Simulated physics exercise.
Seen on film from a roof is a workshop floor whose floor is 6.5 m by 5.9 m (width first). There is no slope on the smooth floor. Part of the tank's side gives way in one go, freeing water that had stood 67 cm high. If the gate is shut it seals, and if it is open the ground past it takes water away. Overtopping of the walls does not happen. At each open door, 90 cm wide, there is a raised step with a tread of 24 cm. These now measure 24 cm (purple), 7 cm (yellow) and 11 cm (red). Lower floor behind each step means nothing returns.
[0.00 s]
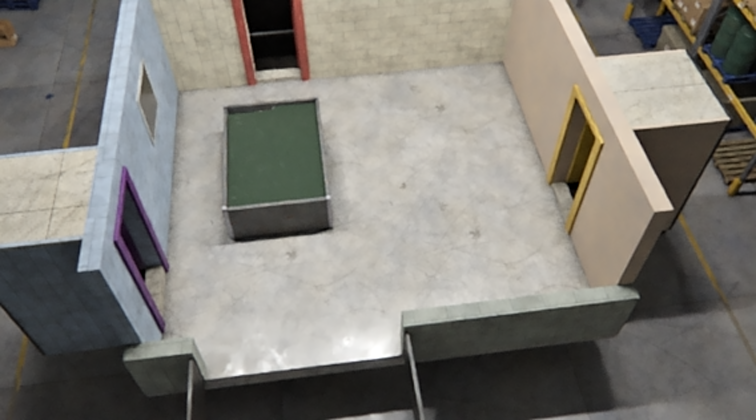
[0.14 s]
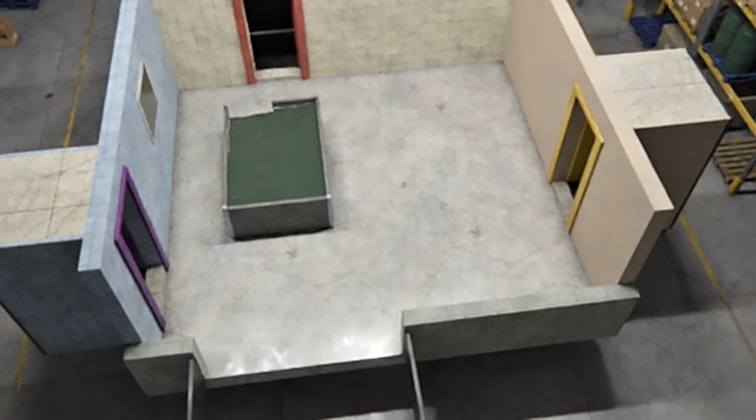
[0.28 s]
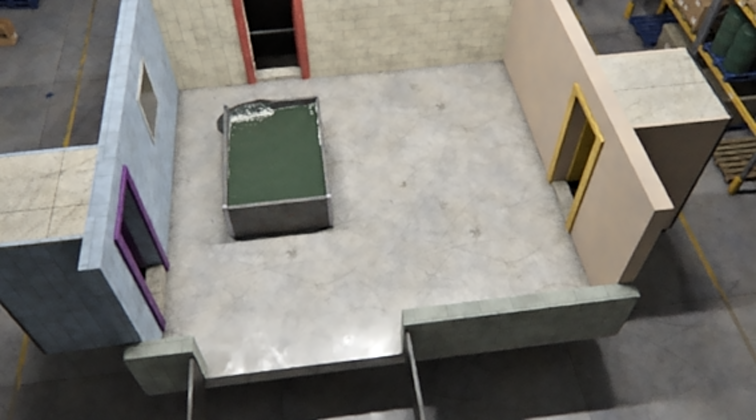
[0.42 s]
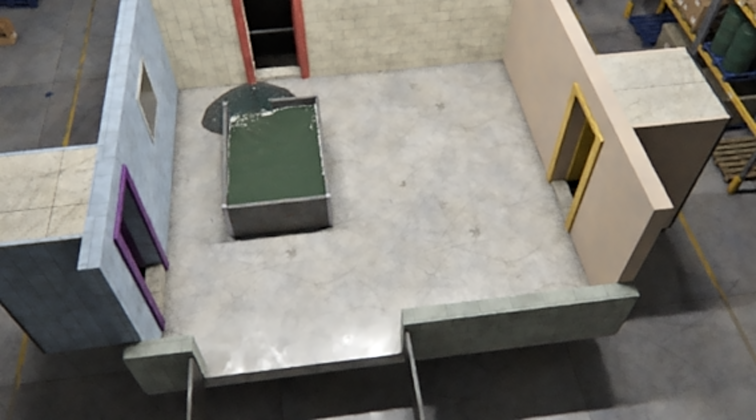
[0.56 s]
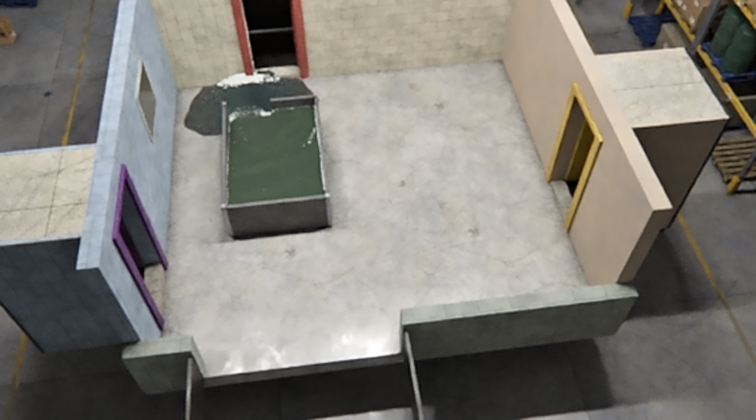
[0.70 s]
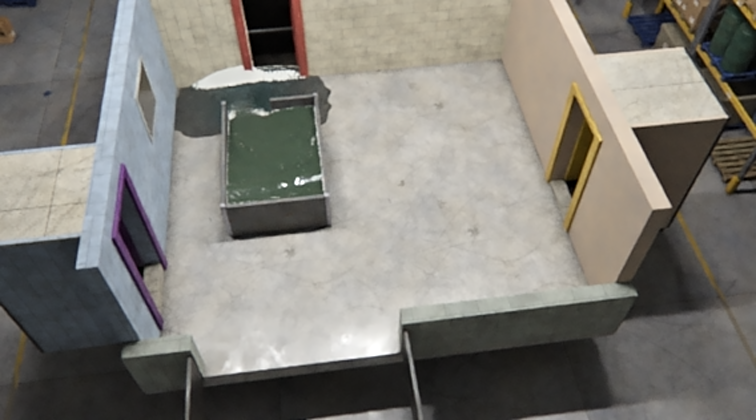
Workshop floor with a tank of green water breaking open on its far side, water spreading out and reaching the red door.
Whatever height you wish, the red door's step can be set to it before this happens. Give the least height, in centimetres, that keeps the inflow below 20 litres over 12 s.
About 30 cm.
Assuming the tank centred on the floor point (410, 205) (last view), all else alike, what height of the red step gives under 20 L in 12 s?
In that case about 14.5 cm.
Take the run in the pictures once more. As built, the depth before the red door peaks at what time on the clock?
1.6 s.
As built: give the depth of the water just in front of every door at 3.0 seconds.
Lab note, cm: Purple 2; yellow 0; red 21.
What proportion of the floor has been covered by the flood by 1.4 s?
Around 10 per cent of the free floor.
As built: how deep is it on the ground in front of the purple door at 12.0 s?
About 5.0 cm.
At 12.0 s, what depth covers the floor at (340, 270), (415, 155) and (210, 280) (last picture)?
The three readings, in order, are 2, 3 and 3 cm.
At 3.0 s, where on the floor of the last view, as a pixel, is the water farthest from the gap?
Around pixel (503, 63).
After 1.4 s water covers 10 % of the floor, deepest (50 cm) near (177, 93); 27 cm at the red door, 52 litres in over its 11 cm step.
After 3.0 s water covers 35 % of the floor, deepest (30 cm) near (187, 92); 21 cm at the red door, 208 litres in over its 11 cm step.
After 12.0 s water covers 90 % of the floor, deepest (9 cm) near (186, 98); 7 cm at the red door, 313 litres in over its 11 cm step.
At the red door as built, the water arrived by 0.6 s and peaked near 28 cm at 1.6 s.
Run again over the same 12 s with other heights there, 46 litres in over 25.5 cm, 6 litres over 34 cm. The limit of 20 litres is kept from about 30 cm up.
